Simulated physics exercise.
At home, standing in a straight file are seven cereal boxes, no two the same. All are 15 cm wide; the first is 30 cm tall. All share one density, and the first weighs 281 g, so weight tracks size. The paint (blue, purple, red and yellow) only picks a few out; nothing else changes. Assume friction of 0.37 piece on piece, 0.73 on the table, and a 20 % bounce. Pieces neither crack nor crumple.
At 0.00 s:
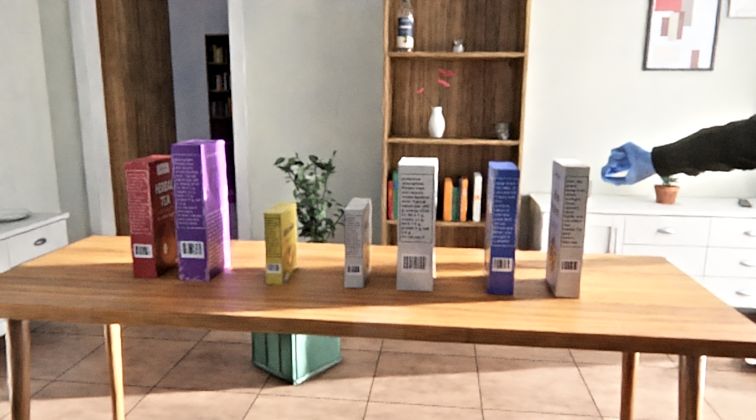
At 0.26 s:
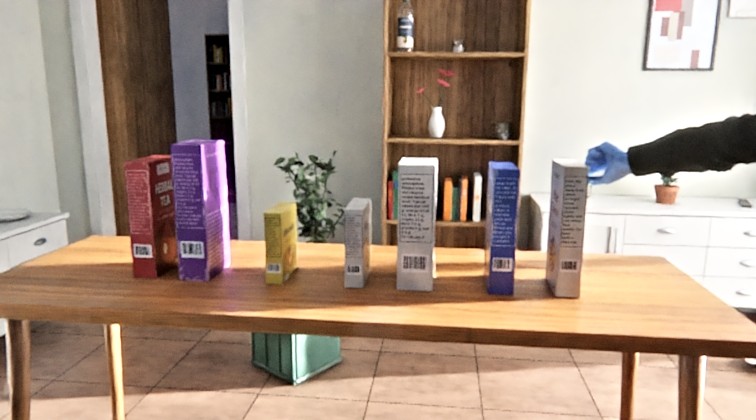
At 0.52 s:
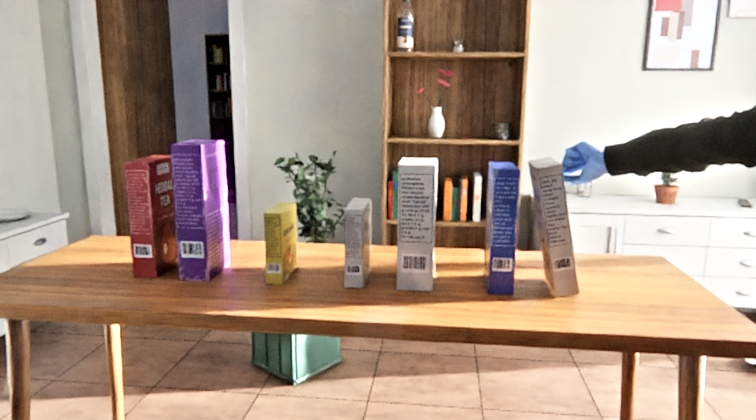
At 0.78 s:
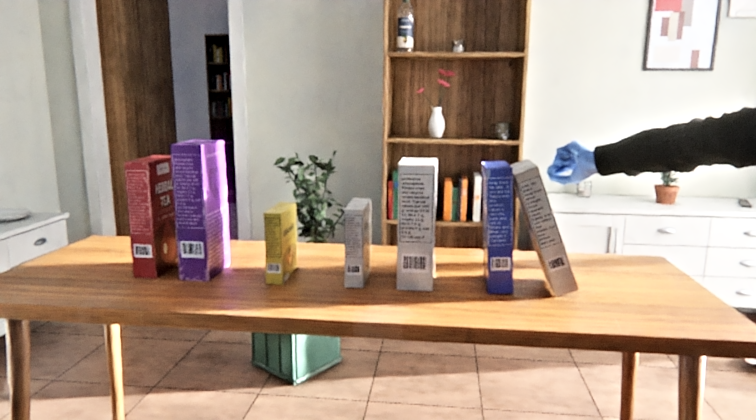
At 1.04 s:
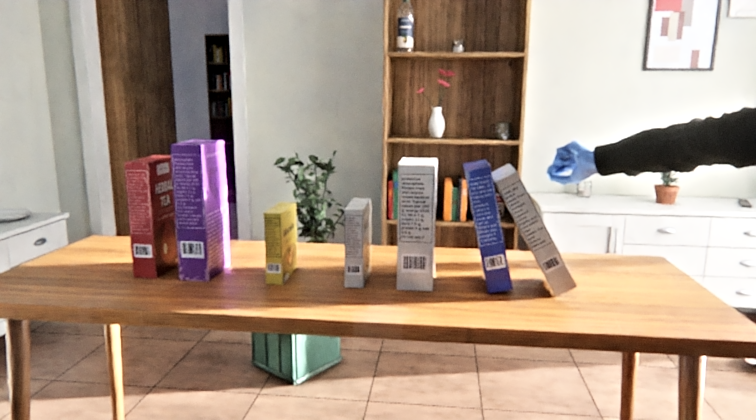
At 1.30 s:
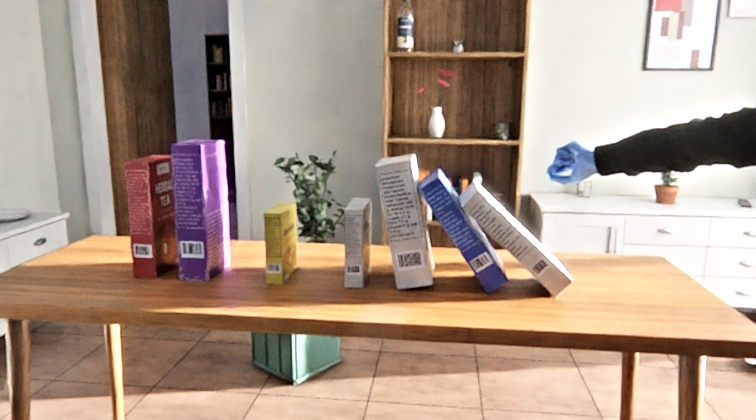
On a wooden table in a bright room, a blue-gloved hand pushed the rightmost of seven upright boxes leftward, then stopped as it leaned into the blue box, which tilted against a tall white one.
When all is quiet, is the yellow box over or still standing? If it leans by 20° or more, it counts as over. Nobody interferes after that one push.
Once all is still, that box ends up over.
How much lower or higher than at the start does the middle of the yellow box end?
Its middle finishes around 0 cm lower.
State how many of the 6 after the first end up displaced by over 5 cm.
The count is 4.
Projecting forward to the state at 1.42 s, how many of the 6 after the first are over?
2 by then.
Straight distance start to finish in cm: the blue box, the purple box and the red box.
Displacements: Blue = 20, purple = 0, red = 0 (cm).
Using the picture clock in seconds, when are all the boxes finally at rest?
Close to 2.5 seconds, I'd say.
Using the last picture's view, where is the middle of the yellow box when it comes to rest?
Look near (247, 250) in the last frame.
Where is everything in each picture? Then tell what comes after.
In the first picture (we follow the side turned to the camera), finger (609, 173) 48 mm from the first box; yellow box (273, 249); blue box (504, 233); red box (167, 216); no other piece has moved.
Finger pushing; yellow box (273, 249), in the second picture.
Finger (565, 172) pushing; yellow box (273, 249); no other piece has moved, in the third picture.
Finger (556, 172) stopped; yellow box (273, 249); blue box (500, 233) tipped 3°; one has shifted, in the fourth picture.
Finger (556, 172) stopped; yellow box (273, 249); blue box (489, 232) tipped 13°; one has shifted, in the fifth picture.
Finger (556, 172) stopped; yellow box (273, 249); blue box (464, 236) tipped 35°; red box (167, 216); 1 of the 6 other boxes over, 2 disturbed in all, in the sixth picture.
Around 1.42 s, 2 of the 6 other boxes over; yellow box unmoved; blue box tipped 46°.
Around 1.54 s, 3 of the 6 other boxes over; yellow box unmoved; blue box tipped 59°.
Around 1.66 s, 4 of the 6 other boxes over; yellow box tipped 50°; blue box tipped 62°.
Finally (2.5 s), 4 of the 6 other boxes over; yellow box tipped 58°; blue box tipped 66°; purple box tipped 6°. Two left standing. Seen by the last camera, middles, yellow box near (247, 250), blue box near (434, 248).
